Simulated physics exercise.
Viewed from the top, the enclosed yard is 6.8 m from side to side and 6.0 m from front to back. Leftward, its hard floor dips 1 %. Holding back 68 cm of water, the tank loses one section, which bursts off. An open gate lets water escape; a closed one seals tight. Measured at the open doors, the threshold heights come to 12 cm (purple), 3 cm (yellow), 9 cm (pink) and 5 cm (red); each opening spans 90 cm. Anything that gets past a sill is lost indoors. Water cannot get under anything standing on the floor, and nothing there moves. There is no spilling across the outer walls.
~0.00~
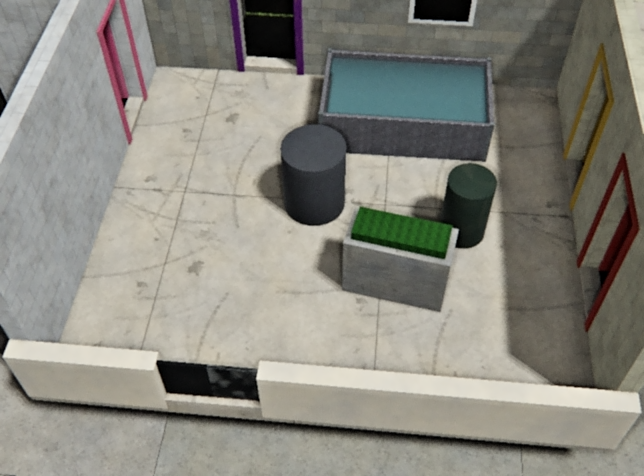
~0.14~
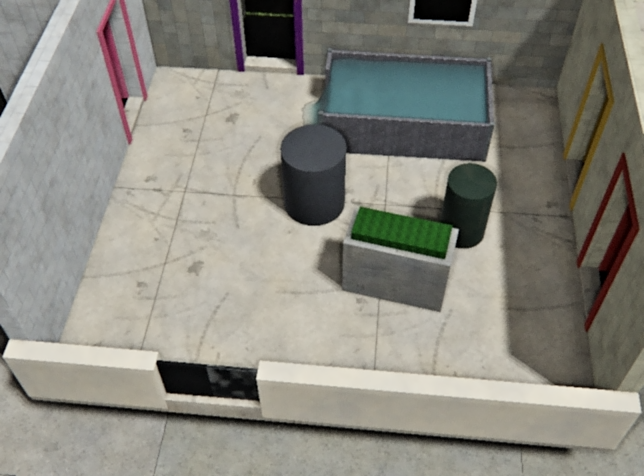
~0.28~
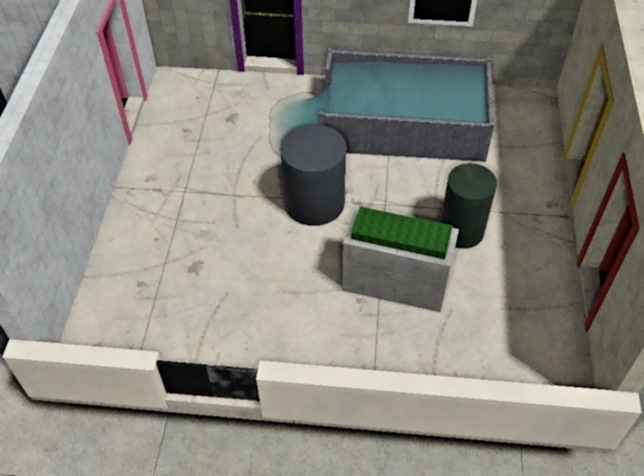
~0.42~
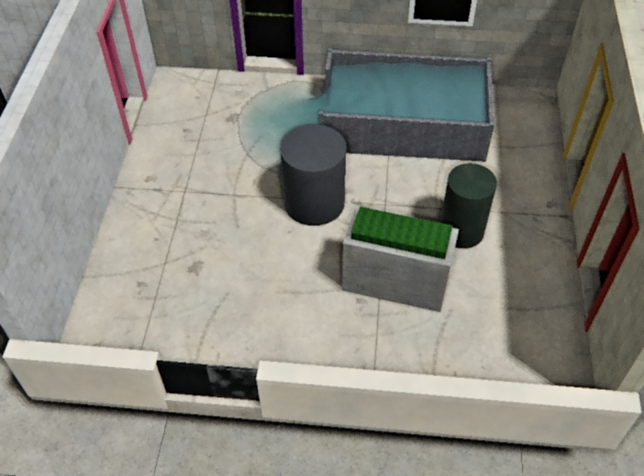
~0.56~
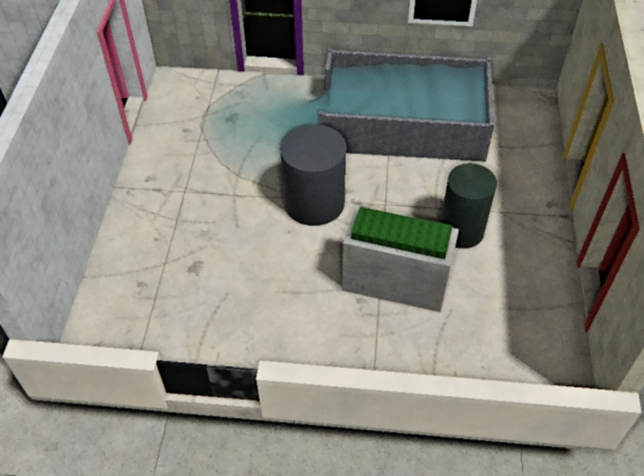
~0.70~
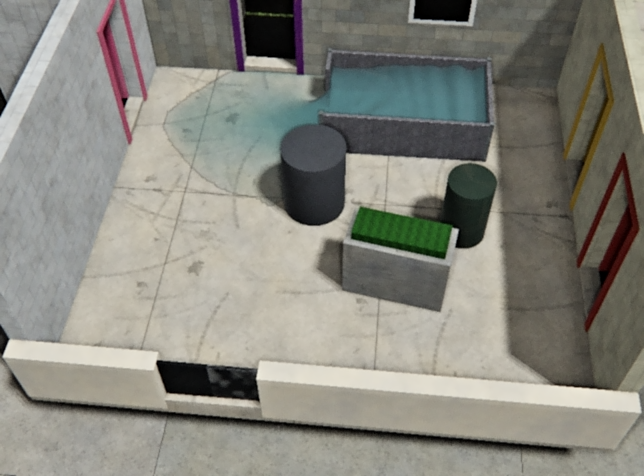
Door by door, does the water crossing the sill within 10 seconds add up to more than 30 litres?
At the end, purple door: Short of the set amount. Yellow door: Short of the set amount. Pink door: Beyond the set amount. Red door: Short of the set amount.
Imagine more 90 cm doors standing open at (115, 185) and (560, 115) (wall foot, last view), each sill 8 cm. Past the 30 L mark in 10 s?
Door 1: Higher; door 2: Lower.
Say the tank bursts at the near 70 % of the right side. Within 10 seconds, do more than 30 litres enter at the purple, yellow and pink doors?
Purple: Within the limit; yellow: Exceeding the limit; pink: Within the limit.
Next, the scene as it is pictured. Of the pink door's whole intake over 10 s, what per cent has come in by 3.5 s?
It comes to about 70 per cent.
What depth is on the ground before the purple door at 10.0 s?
About 4.5 cm.
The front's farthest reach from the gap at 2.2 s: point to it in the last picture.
Near (63, 335).
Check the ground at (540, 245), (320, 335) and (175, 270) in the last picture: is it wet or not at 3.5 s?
Listed in sequence, the spots are bone dry, bone dry and drenched.
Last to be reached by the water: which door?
Answer: The yellow door.
After 1.4 s water covers 25 % of the floor and is deepest (37 cm) near (314, 134); purple door 8 cm at the sill, 0 L in, yellow door not reached, pink door 15 cm at the sill, 38 L in, red door not reached.
After 2.2 s water covers 35 % of the floor and is deepest (38 cm) near (137, 124); purple door 6 cm at the sill, 0 L in, yellow door not reached, pink door 30 cm at the sill, 135 L in, red door not reached.
After 3.5 s water covers 40 % of the floor and is deepest (27 cm) near (54, 359); purple door 6 cm at the sill, 0 L in, yellow door not reached, pink door 23 cm at the sill, 270 L in, red door not reached.
After 6.0 s water covers 60 % of the floor and is deepest (18 cm) near (155, 73); purple door 6 cm at the sill, 0 L in, yellow door not reached, pink door 15 cm at the sill, 350 L in, red door not reached.
After 10.0 s water covers 85 % of the floor and is deepest (12 cm) near (50, 372); purple door 5 cm at the sill, 0 L in, yellow door 2 cm at the sill, 0 L in, pink door 9 cm at the sill, 378 L in, red door 6 cm at the sill, 2 L in.
